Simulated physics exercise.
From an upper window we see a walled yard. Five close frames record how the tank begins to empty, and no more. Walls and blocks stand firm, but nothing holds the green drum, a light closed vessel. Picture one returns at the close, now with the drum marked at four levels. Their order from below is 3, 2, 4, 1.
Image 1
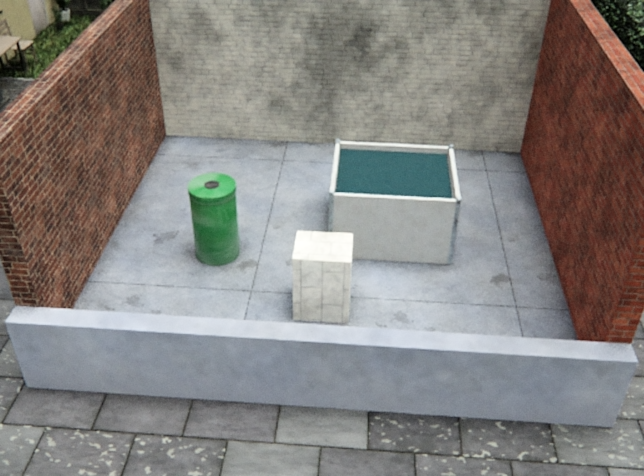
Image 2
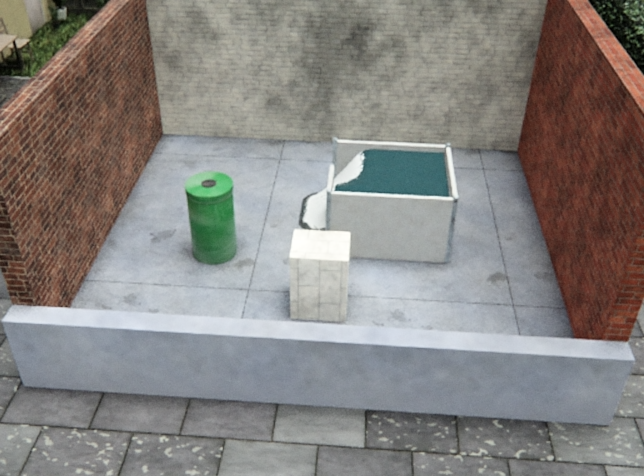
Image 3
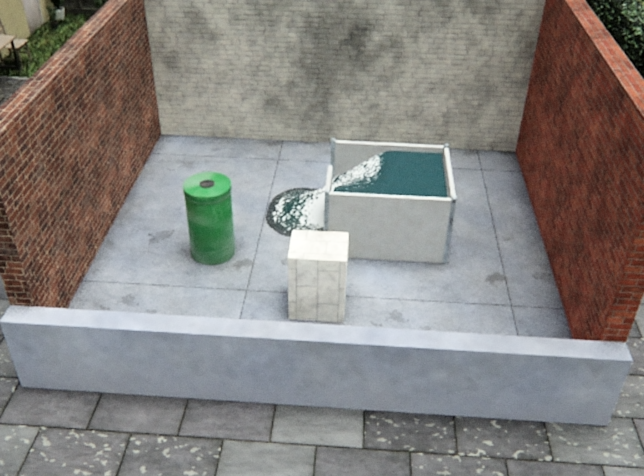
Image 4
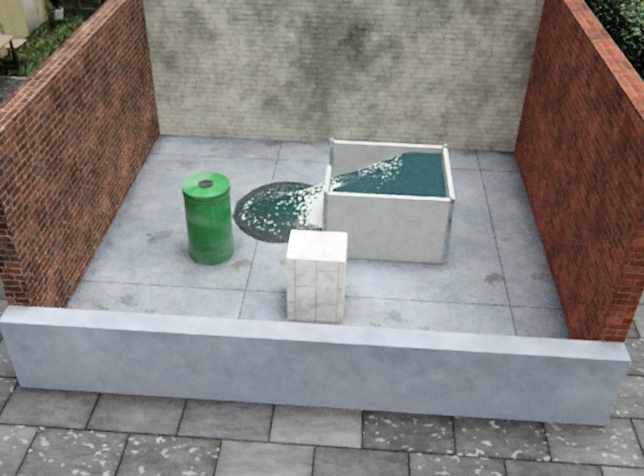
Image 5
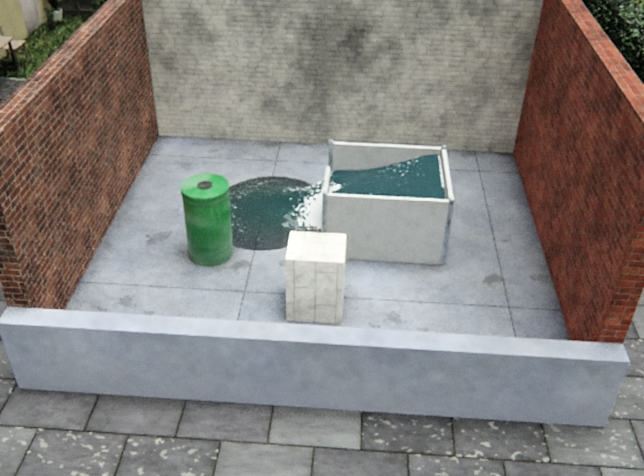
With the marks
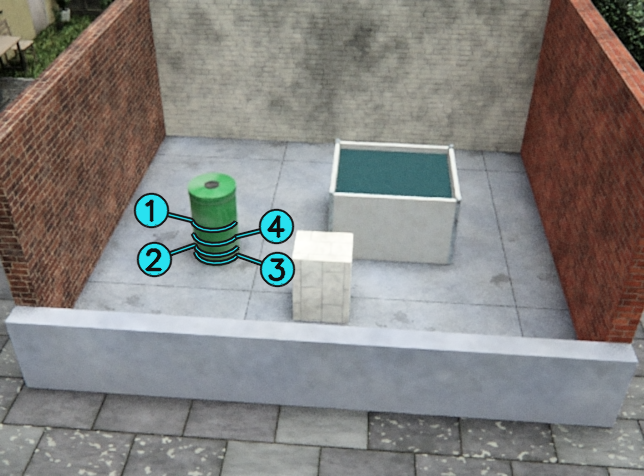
In a walled yard, water pouring from the left side of a pale tank and spreading across the ground towards a green drum.
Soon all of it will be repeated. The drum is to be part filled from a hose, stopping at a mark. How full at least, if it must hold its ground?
Level 2 just does it.
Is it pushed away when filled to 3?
Yes.
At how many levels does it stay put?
Three of them.
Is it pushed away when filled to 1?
No, not at all.
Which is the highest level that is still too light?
It is 3.
On the marked copy, 1 at (210, 230); 2 at (212, 255); 3 at (213, 263); 4 at (211, 244); from the bottom up 3, 2, 4, 1.
With 1, it does not move.
With 2, it does not move.
With 3, it is pushed about twice its own width away.
With 4, it does not move.
